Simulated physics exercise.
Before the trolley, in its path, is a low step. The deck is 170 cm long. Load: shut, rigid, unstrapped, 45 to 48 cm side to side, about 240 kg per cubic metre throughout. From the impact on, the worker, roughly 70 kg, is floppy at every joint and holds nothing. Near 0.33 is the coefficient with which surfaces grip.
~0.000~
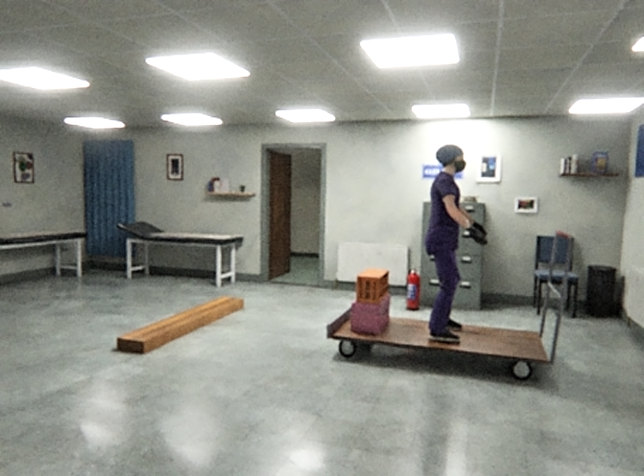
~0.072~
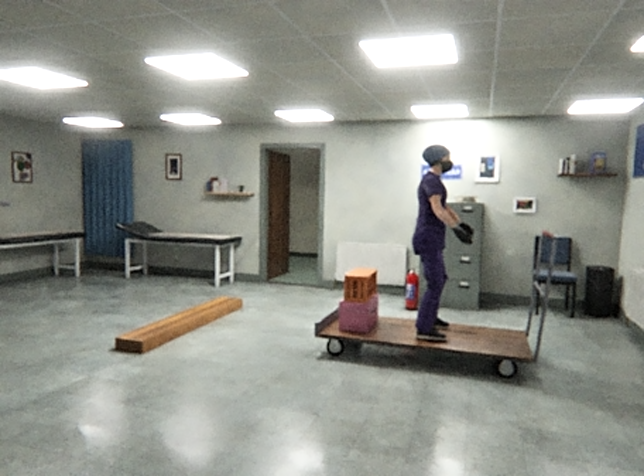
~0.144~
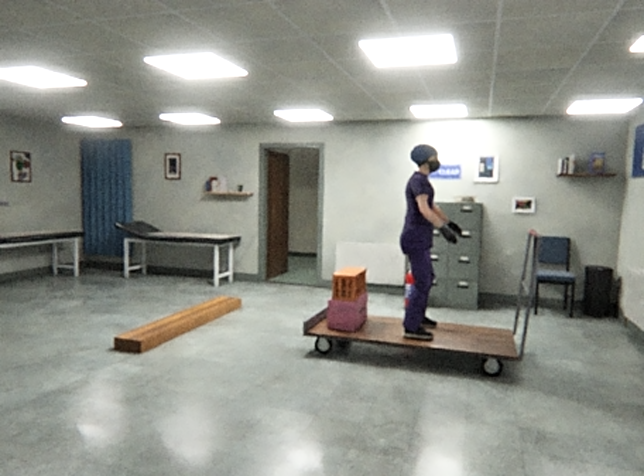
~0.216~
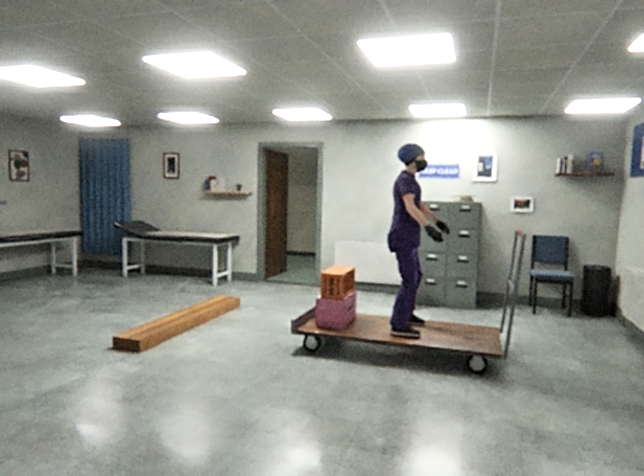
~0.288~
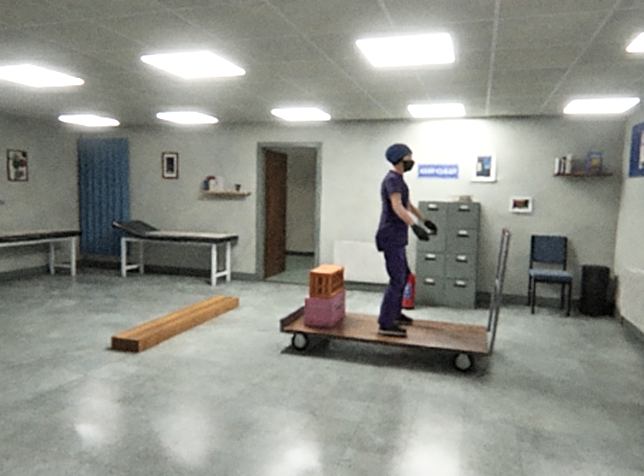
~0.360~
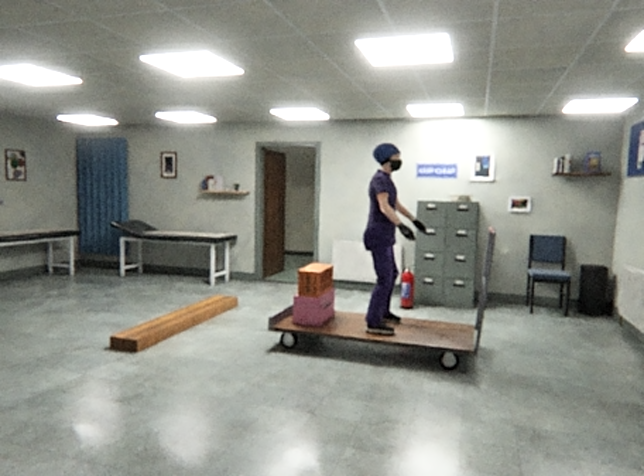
A masked worker in purple rides a flat trolley left, standing behind stacked orange and pink boxes.
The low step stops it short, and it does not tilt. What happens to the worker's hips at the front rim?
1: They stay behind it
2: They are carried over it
(1) They stay behind it.
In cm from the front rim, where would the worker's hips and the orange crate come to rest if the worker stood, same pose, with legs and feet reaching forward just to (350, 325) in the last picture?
In that case hips 10 past, orange 90 past.
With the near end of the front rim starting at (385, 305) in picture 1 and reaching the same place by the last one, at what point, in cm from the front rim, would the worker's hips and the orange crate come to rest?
Hips 70 past, orange 240 past.
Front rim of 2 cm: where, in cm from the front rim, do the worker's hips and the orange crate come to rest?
So the hips end 50 cm short of the rim and the orange one settles 40 cm beyond it.
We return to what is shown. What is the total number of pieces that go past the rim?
Count of them: 1.
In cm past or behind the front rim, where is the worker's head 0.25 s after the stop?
Roughly 60 cm behind the front rim.
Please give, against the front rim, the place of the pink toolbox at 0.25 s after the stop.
Around 15 cm short of the front rim.
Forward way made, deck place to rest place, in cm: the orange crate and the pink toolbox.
Ahead by: Orange 75, pink 15 (cm).
After 1.15 s the deck stops.
After 1.70 s the worker's hips are 42 cm behind the rim, near (226, 284) in the last picture's view.
After 2.15 s the worker's hips are 43 cm behind the rim, near (226, 298) in the last picture's view.
At rest, 4.8 s, past the rim, orange crate; behind it, pink toolbox and the worker's hips.
